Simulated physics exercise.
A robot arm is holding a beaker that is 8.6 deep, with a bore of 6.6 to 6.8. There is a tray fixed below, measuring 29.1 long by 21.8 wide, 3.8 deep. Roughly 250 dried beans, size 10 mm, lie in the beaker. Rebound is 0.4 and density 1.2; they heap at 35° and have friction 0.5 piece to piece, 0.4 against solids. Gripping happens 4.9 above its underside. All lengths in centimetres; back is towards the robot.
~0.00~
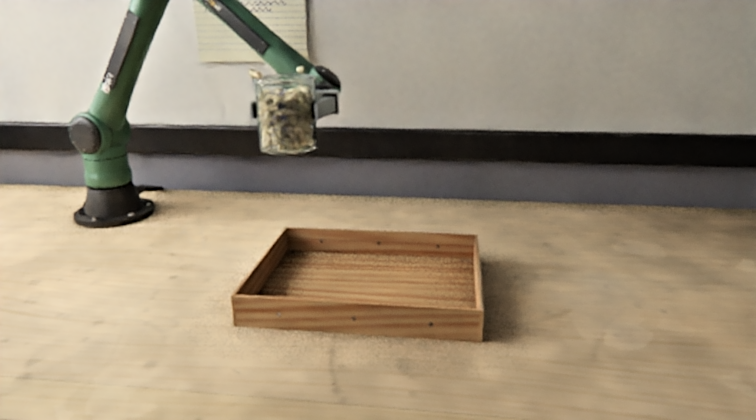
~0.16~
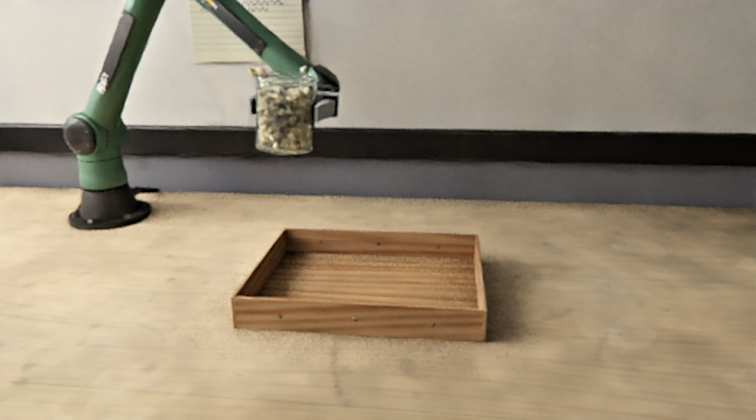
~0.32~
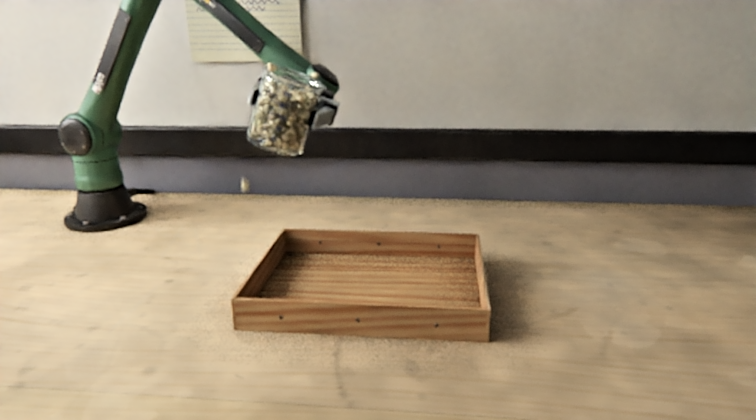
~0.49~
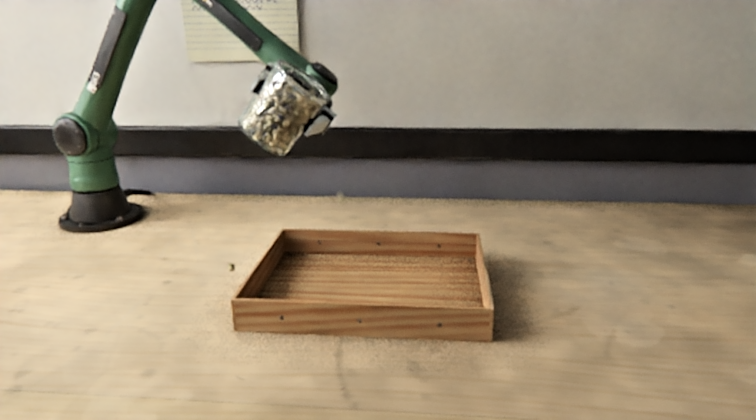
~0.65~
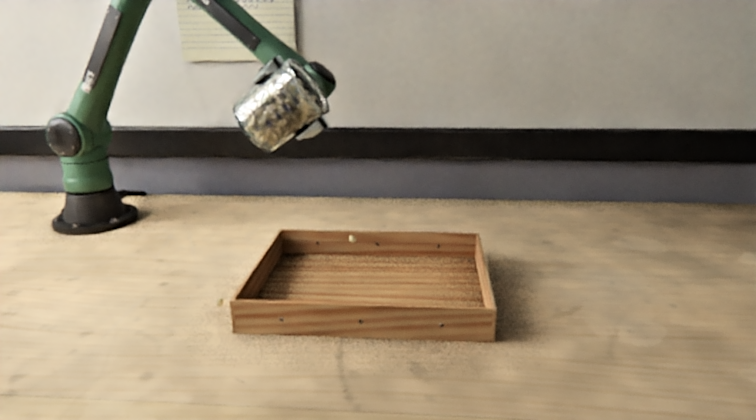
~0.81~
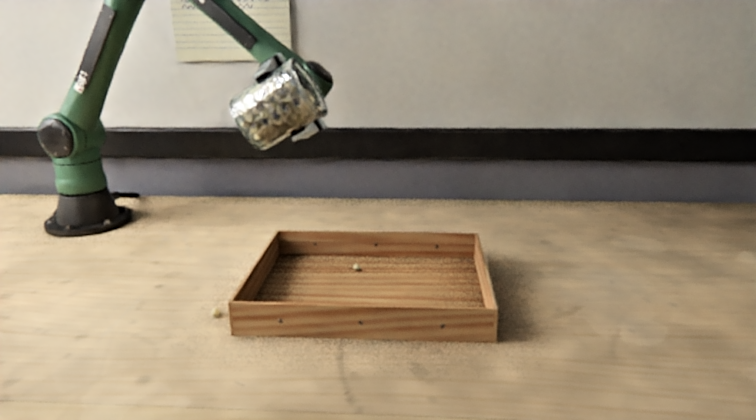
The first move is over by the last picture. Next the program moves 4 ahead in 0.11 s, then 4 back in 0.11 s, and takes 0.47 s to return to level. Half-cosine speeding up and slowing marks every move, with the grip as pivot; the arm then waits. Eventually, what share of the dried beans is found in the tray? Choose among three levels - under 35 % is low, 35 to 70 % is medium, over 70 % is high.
The level is low.
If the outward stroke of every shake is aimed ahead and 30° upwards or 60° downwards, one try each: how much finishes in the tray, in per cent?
I'd say close to 30 percent for the first and close to 0 percent for the second.
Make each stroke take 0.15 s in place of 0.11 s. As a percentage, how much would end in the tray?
It would come to roughly 5 %.
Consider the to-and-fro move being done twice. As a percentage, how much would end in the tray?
In that case, some 25 per cent.
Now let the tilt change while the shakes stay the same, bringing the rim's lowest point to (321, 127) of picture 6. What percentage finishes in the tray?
Around 50 in a hundred.
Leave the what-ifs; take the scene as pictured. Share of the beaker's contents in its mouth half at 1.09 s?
Something like 40 percent sits in that half.
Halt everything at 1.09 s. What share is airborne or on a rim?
I'd reckon close to 13 per cent.
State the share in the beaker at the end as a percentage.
About 85 percent.
After 1.09 s, tilted 58° forward, highest piece 26 above the table; 216 in the beaker, 1 in the tray, 1 on the table or floor, 34 in flight or on a rim.
After 1.36 s, tilted 12° forward, highest piece 28 above the table; 212 in the beaker, 38 in the tray, 1 on the table or floor, 1 in flight or on a rim.
After 1.70 s, level, highest piece 28 above the table; 212 in the beaker, 39 in the tray, 1 on the table or floor.
After 2.75 s, level, highest piece 28 above the table; 212 in the beaker, 39 in the tray, 1 on the table or floor.
At rest, 212 in the beaker, 39 in the tray, 1 on the table or floor. That is 15 % in the tray.
